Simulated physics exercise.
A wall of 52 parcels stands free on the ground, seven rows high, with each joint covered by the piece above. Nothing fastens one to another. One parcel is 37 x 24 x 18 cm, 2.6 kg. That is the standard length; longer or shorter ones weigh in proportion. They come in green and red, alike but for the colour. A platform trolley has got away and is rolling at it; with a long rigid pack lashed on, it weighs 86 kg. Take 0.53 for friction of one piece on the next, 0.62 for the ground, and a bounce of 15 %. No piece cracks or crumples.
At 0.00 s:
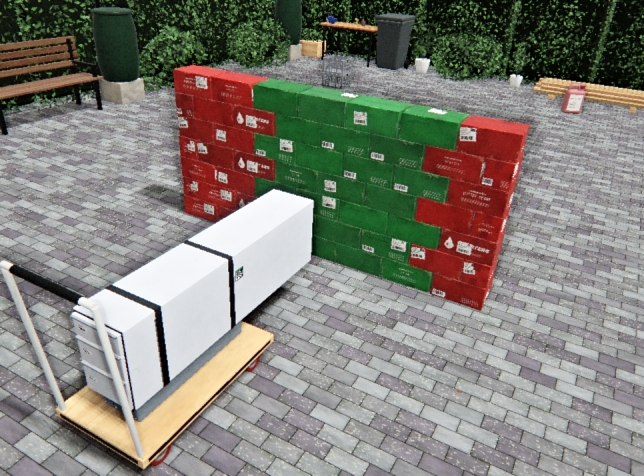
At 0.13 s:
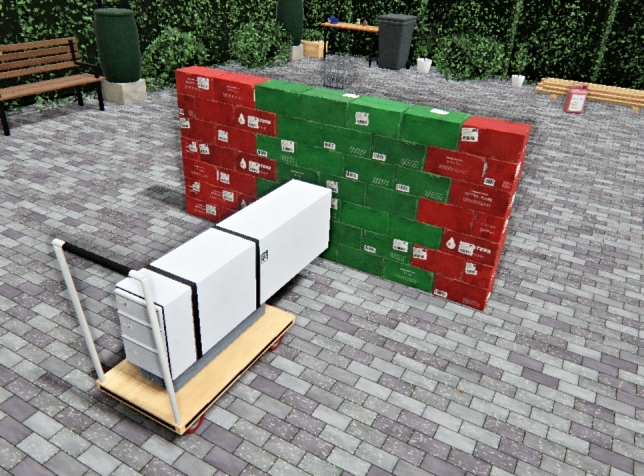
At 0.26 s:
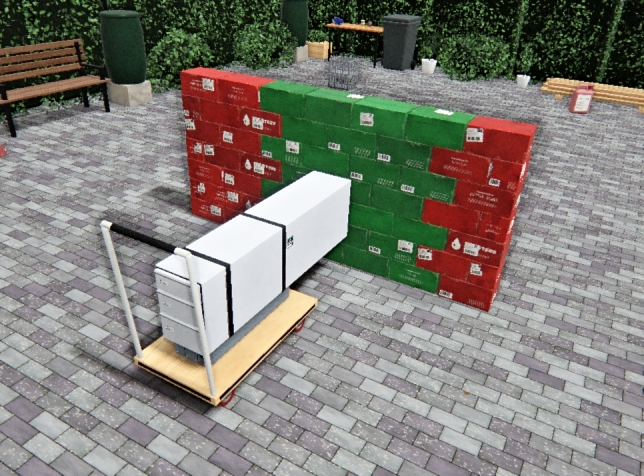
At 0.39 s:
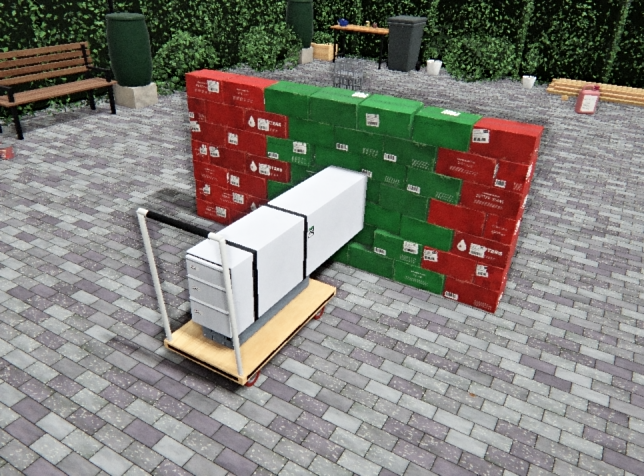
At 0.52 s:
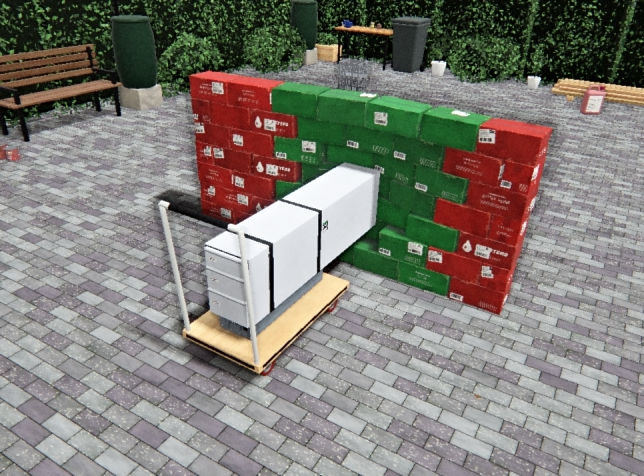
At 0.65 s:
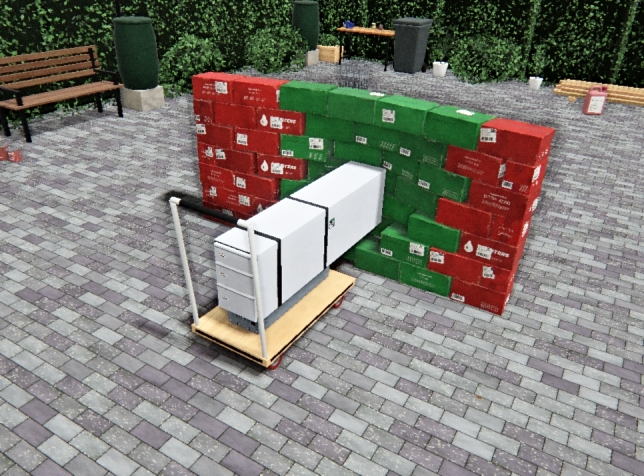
A trolley carrying a long white pack rolls into a red and green parcel wall, pushing some parcels back.
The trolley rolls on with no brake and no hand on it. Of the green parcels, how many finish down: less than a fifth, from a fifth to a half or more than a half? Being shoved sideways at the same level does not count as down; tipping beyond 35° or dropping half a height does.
It comes to more than a half.
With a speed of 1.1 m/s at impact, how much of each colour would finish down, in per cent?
In that case red 0, green 0 per cent.
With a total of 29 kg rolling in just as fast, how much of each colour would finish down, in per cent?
In that case red 0, green 0 per cent.
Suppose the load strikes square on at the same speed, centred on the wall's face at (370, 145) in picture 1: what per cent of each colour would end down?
In that case red 0, green 20 per cent.
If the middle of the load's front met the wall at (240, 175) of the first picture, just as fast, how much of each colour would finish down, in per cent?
In that case red 50, green 40 per cent.
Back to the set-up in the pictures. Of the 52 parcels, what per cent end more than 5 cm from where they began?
50 per cent.
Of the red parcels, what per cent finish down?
By colour: Red 30 per cent.
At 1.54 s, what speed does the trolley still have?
Near 0.1 m/s.
Around 1.08 s, load 39 cm past the wall's line, still rolling; 8 of the 25 green parcels down (8 of 52 in all colours); top green parcel tipped 24°, 6 cm lower; top red parcel tipped 25°.
Around 1.54 s, load 48 cm past the wall's line, still rolling; 19 of the 25 green parcels down (27 of 52 in all colours); top green parcel tipped 70°, 95 cm lower; top red parcel tipped 59°, 46 cm lower.
Finally (2.8 s), load 53 cm past the wall's line, stopped; 19 of the 25 green parcels down (27 of 52 in all colours); top green parcel 1.07 m lower; top red parcel upside down. That is 76 per cent. Seen by the last camera, middles, top green parcel near (354, 143), top red parcel near (219, 168).
